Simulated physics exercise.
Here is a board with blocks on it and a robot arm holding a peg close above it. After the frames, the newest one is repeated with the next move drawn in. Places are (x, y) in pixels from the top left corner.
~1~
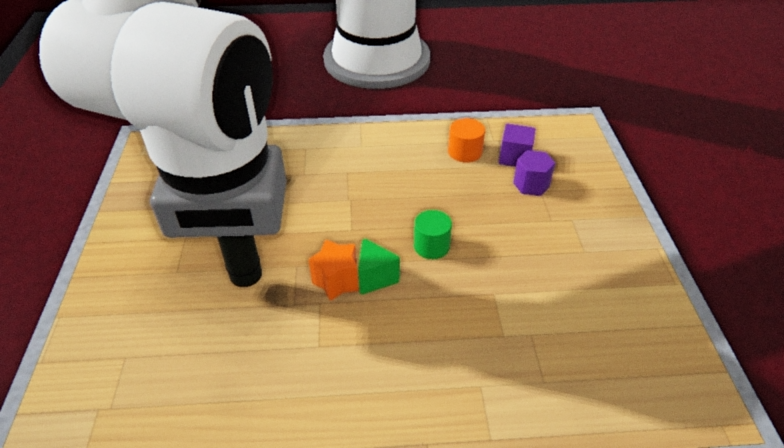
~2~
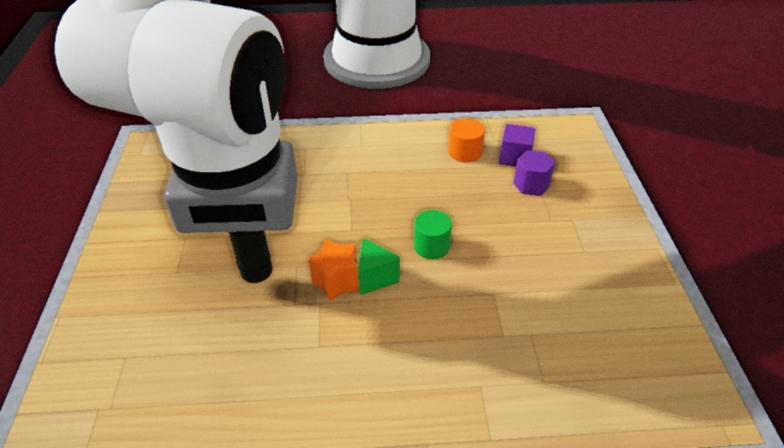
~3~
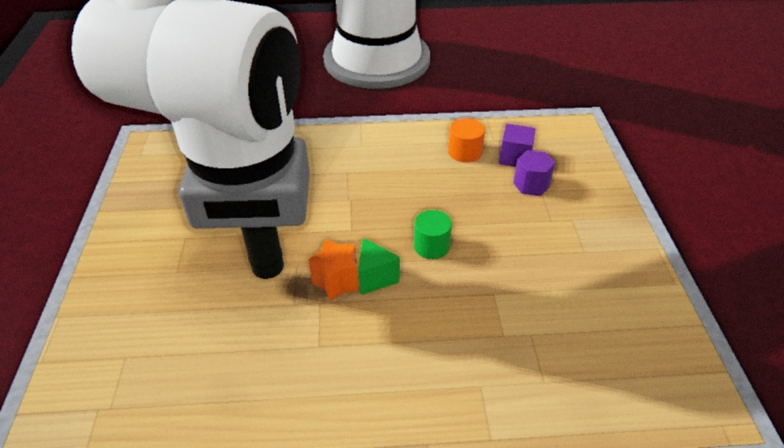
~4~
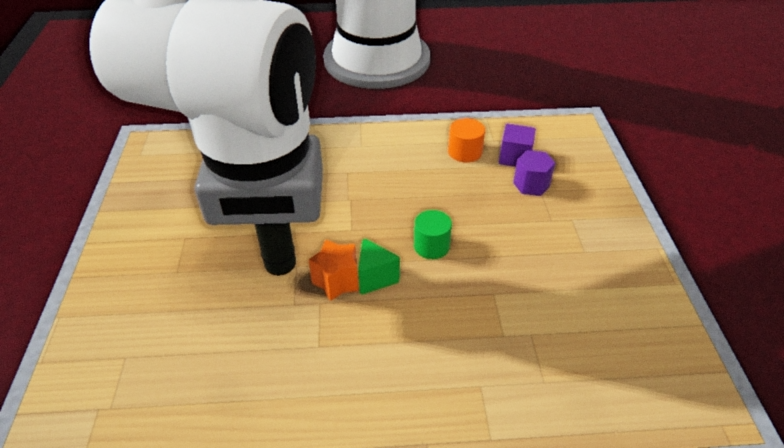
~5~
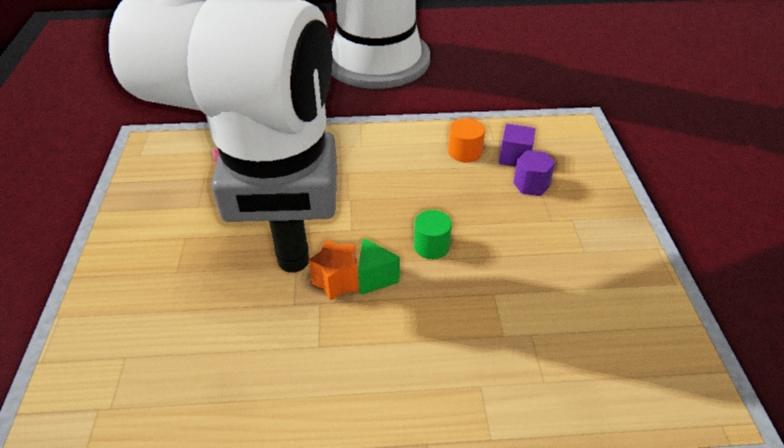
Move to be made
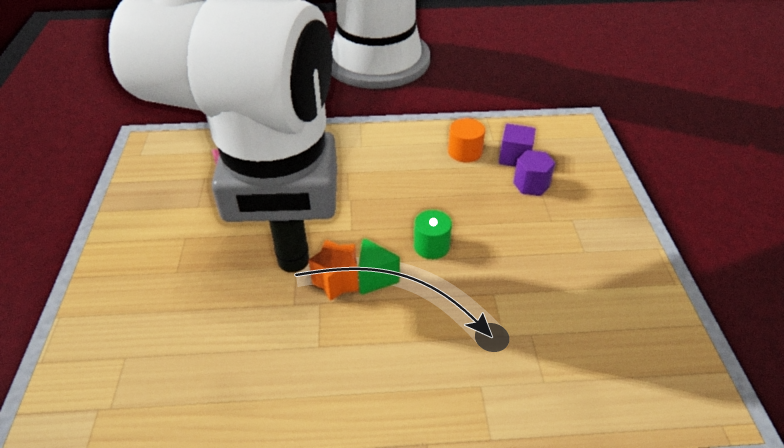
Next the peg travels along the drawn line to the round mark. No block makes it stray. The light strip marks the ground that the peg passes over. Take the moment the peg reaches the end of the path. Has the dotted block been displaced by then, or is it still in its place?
That block stays in place.
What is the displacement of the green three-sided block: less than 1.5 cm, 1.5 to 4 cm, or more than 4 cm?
Travel: Beyond 4 cm.
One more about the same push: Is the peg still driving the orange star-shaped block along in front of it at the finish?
My answer is yes.
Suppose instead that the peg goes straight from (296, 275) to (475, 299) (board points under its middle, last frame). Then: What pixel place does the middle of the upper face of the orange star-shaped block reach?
Its top middle will sit at (515, 283).
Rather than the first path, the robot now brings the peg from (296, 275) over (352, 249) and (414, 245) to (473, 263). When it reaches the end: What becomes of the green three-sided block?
It shifts.
The drawn path runs from (296, 275) via (369, 269) and (436, 290), ending at (492, 337); the dot is on the green circular block.
What follows on the original path. One third of the way, peg (369, 257); orange star-shaped block (393, 263), turned 15° clockwise; green three-sided block (430, 265).
Two thirds of the way, peg (438, 277); orange star-shaped block (464, 288), turned 20° clockwise; green three-sided block (502, 294).
At the end, peg (495, 325); orange star-shaped block (530, 336); green three-sided block (570, 332); green circular block not moved.
